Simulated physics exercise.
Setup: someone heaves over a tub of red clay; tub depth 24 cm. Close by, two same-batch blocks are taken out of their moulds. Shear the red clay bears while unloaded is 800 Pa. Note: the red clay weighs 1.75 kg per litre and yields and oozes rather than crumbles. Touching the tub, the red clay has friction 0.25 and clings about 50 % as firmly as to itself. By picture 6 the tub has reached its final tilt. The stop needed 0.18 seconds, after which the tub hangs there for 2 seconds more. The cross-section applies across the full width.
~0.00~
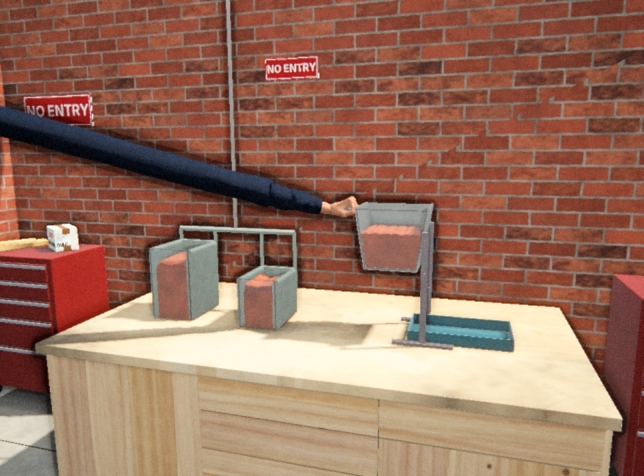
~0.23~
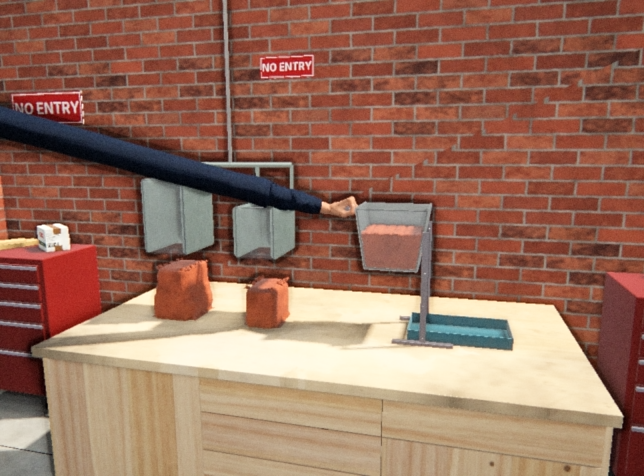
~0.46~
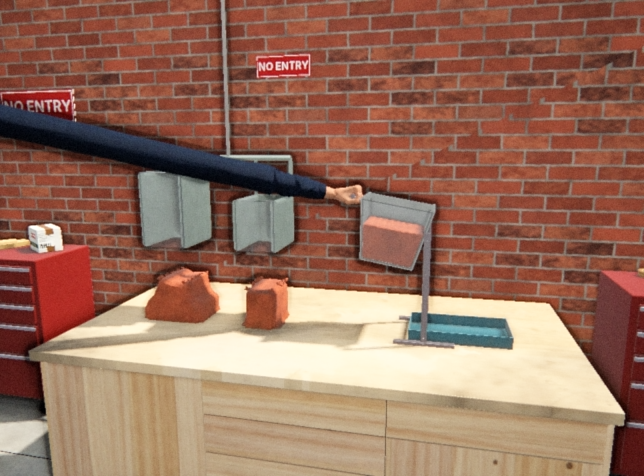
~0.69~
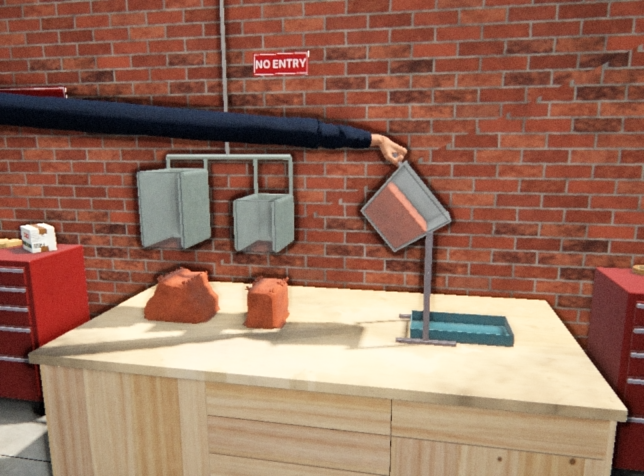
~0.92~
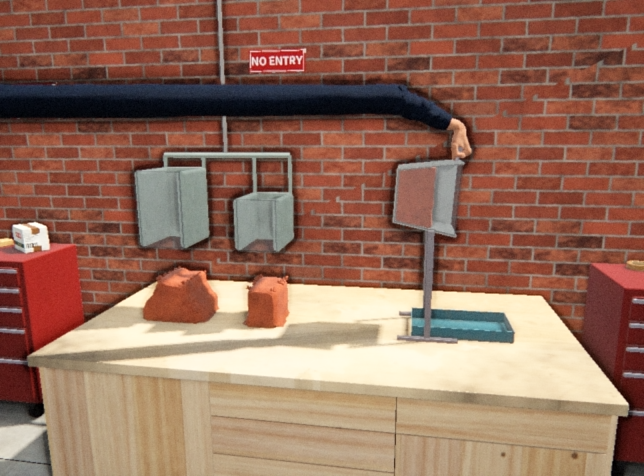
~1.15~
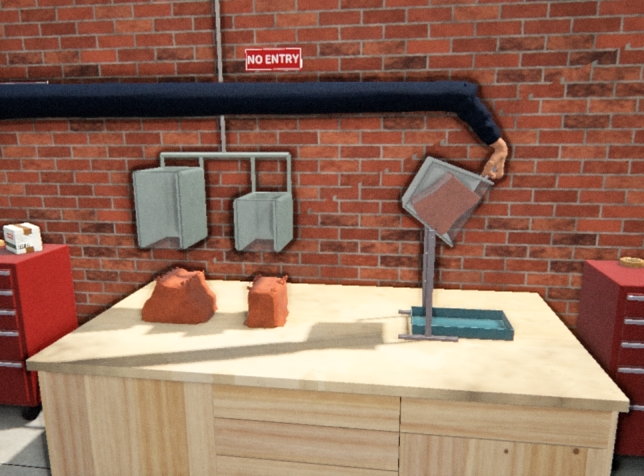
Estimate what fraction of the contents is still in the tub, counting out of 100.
Roughly 0 out of 100.
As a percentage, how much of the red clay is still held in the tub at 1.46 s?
Around 0 percent stays in the tub.
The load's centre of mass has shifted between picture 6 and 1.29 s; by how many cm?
Looks like around 16 cm to me.
After 1.29 s, the tub is at 120 degrees and holds 31 %.
After 1.46 s, the tub is at 120 degrees and holds 0 %.
After 1.63 s, the tub is at 120 degrees and holds 0 %.
After 1.80 s, the tub is at 120 degrees and holds 0 %.
After 3.15 s, the tub is at 120 degrees and holds 0 %.
